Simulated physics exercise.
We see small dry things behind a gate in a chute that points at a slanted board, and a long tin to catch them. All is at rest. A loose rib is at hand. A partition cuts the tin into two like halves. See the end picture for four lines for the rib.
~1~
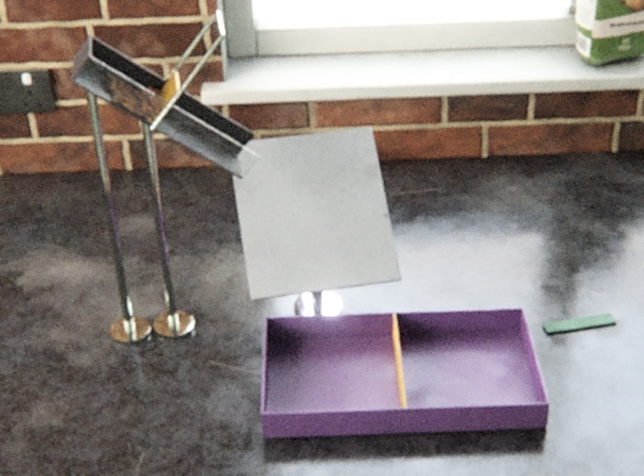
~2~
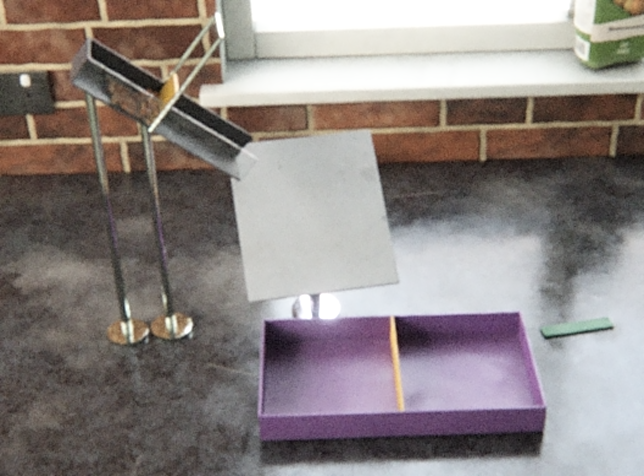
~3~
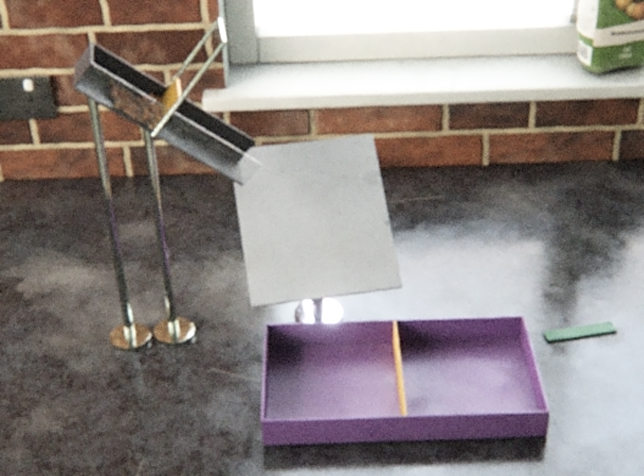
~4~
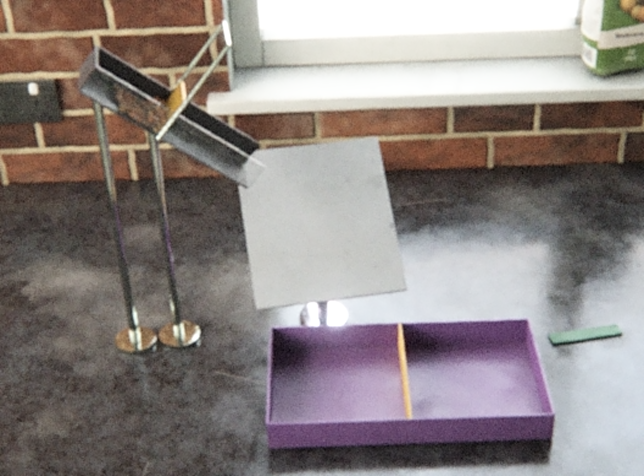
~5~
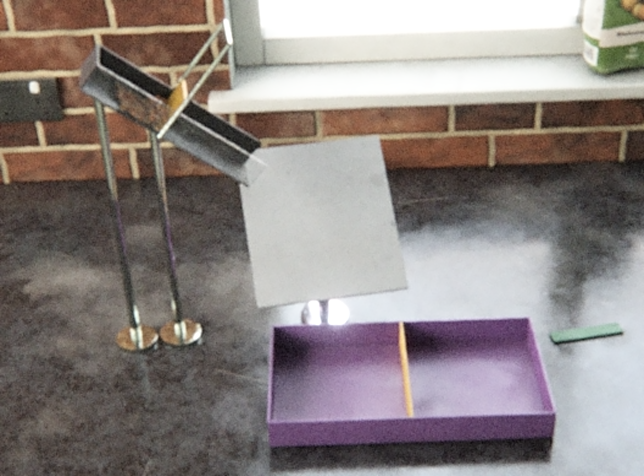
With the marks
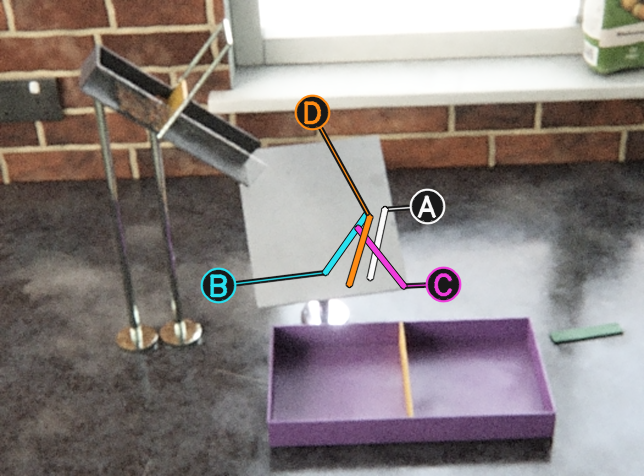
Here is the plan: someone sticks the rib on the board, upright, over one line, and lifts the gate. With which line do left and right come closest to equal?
Take C.
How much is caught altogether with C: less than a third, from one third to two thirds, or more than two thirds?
It is more than two thirds.
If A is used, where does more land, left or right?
The left half.
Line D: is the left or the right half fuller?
More lands on the left.
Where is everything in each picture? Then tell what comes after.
The first picture shows load behind the gate at (140, 99), cereal balls; lip of the chute at (240, 167), sloping fairly steeply.
The second picture shows middle of the board at (312, 213), tilted fairly steeply; middle of its low edge at (325, 292); of its high edge at (299, 138).
The third picture shows front corners of the tin at (262, 420) and (549, 411); front end of its middle wall at (406, 416); gate still shut at (175, 92).
The fourth picture shows middle of the load at (147, 109); lip at (246, 177).
The fifth picture shows middle of the load at (148, 107); lip at (247, 175).
On the marked copy, line A from (384, 209) to (370, 277); line B from (366, 214) to (325, 272); line C from (357, 228) to (403, 286); line D from (369, 217) to (349, 284).
If A is chosen, of what is caught, nearly all in the left half, a small part in the right.
If B is chosen, of what is caught, nearly all in the left half, a stray few in the right.
If C is chosen, of what is caught, about half in the left half, about half in the right.
If D is chosen, of what is caught, nearly all in the left half, a stray few in the right.
